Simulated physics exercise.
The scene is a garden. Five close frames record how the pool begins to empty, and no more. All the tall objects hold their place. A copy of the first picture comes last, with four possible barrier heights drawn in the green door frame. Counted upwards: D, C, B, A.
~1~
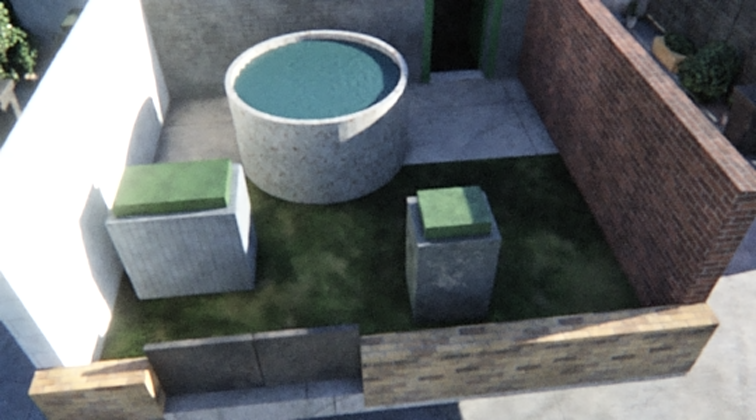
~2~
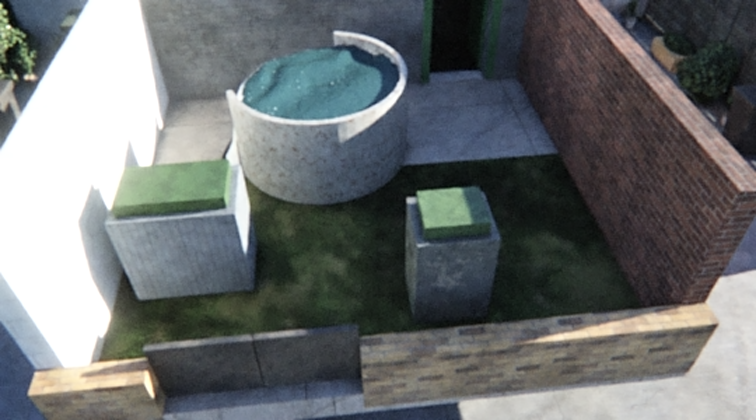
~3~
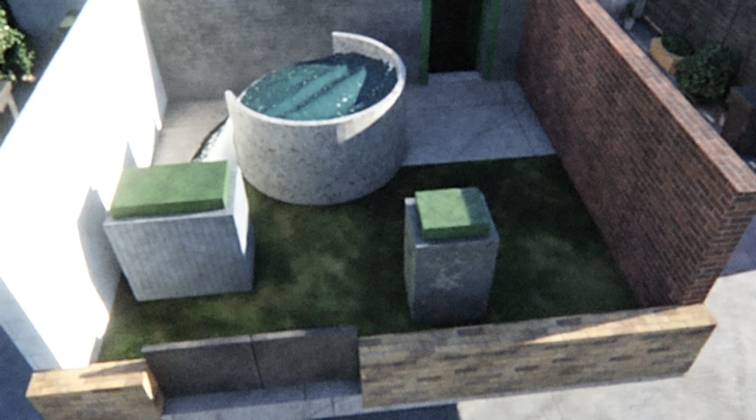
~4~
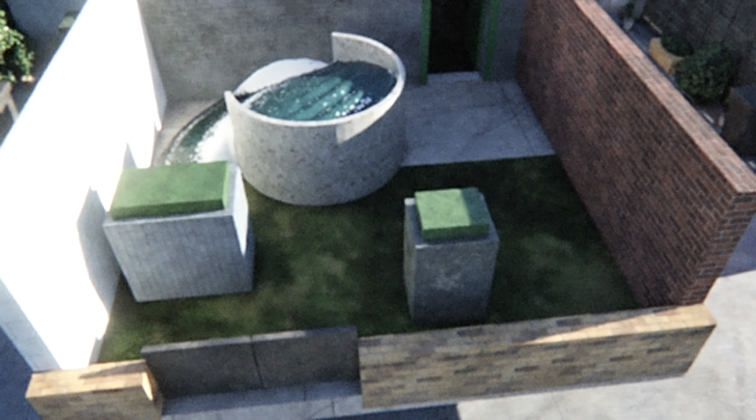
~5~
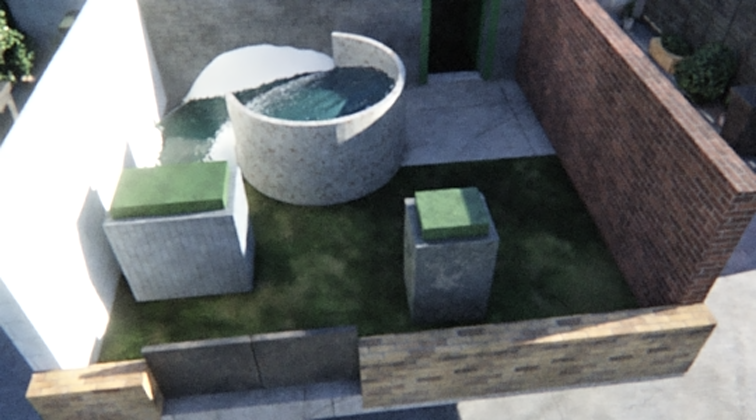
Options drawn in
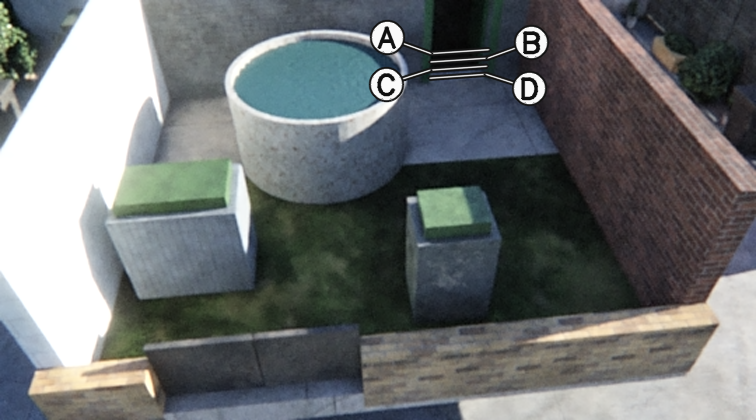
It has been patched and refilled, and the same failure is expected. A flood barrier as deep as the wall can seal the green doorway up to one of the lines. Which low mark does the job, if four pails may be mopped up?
C will do.
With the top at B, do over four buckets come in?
No, that is safe.
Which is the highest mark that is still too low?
It is D.
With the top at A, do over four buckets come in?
No.
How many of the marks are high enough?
Three.
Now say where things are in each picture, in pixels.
Water in the pool at rest, its middle at (318, 78); foot of the green doorway at (457, 80); shut gate at (255, 343), in the first picture.
Water covers 3 % of the ground, its front hidden from here, in the second picture.
Front seen at (209, 139), 7 % of the ground wet, in the third picture.
Front seen at (173, 145), 13 % of the ground wet, in the fourth picture.
Front seen at (173, 110), 18 % of the ground wet, in the fifth picture.
On the marked copy, A at (460, 51); B at (459, 60); C at (458, 68); D at (457, 76); from the bottom up D, C, B, A.
With A, nothing gets over.
With B, nothing gets over.
With C, nothing gets over.
With D, about 9 bucketfuls get in.
